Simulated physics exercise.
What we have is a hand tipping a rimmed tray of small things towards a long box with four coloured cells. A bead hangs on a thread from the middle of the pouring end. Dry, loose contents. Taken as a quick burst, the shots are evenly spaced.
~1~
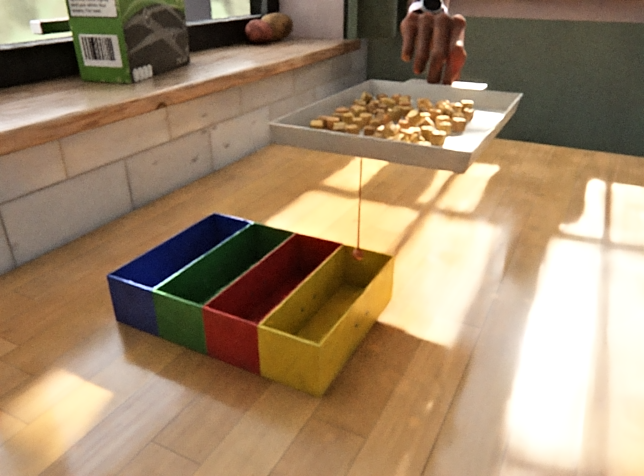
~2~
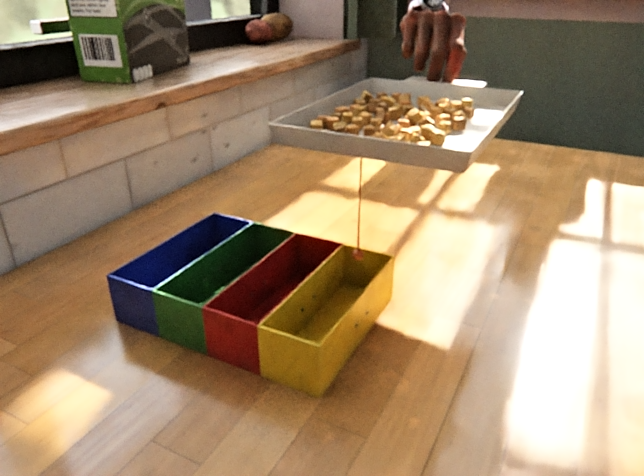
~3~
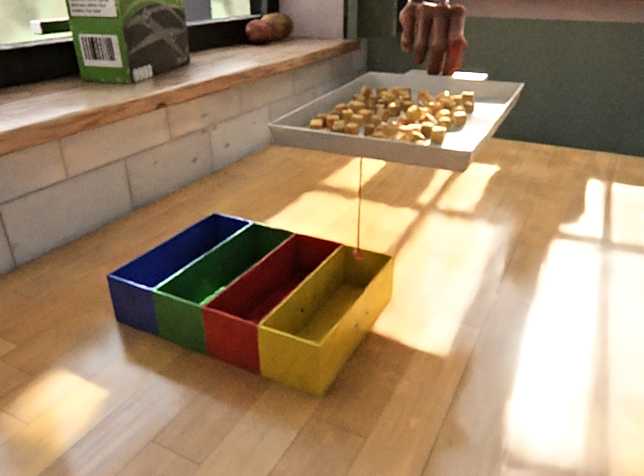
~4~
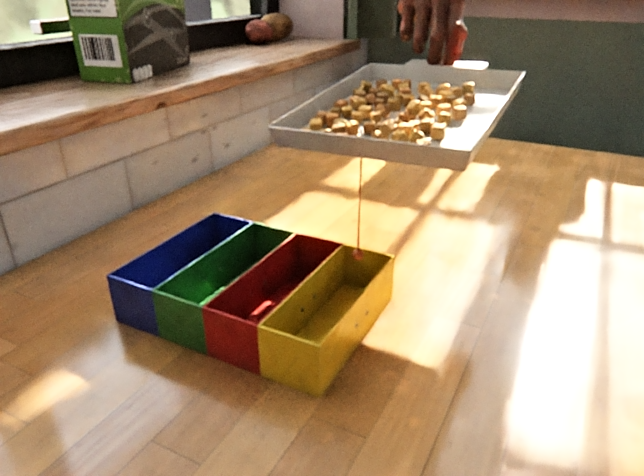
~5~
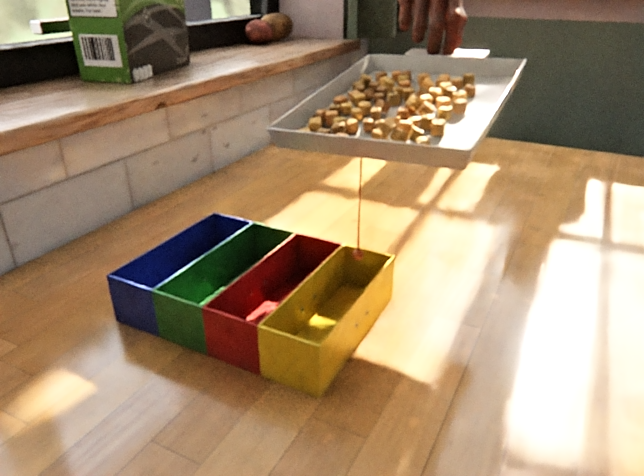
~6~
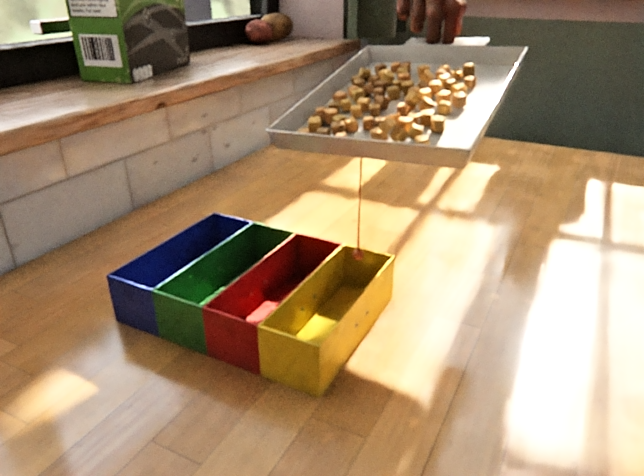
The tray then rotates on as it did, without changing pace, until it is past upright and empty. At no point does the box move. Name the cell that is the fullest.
Red.
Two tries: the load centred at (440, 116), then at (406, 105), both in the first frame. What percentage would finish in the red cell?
Estimates in order: 50 percent, 40 percent.
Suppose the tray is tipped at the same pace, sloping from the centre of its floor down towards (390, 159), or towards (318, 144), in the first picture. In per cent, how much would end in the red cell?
Close to 10 percent first and close to 50 percent second.
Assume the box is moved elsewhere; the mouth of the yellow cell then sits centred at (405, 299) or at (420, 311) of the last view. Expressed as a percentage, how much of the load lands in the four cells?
Close to 100 %, followed by close to 100 %.
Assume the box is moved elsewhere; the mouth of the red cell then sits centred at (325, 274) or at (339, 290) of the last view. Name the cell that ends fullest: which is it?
For the first spot I'd say the cell in green, and for the second spot that green cell.
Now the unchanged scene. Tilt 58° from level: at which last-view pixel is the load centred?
Load centre: Approx. (334, 110).
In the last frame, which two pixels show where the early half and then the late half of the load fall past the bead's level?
At (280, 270) for the first part, then at (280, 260) for the others.
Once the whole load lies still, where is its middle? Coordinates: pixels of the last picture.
Resting centre, last picture - approx. (269, 326).
Shortly afterwards, tray tipped steeply; all but a few on the tray; only a few in the red cell; only a few falling or outside the box.
Next, tray tipped right over; the bulk on the tray; a little in the red cell; a little in the green cell; only a few in the blue cell; a little falling or outside the box.
Some moments later, tray tipped past a quarter turn; near half in the red cell; near a quarter in the yellow cell; near a quarter in the green cell; only a few in the blue cell; a little falling or outside the box.
In the end, tray tipped past a quarter turn; near half in the red cell; near a quarter in the yellow cell; near a quarter in the green cell; only a few in the blue cell; a little outside the box.
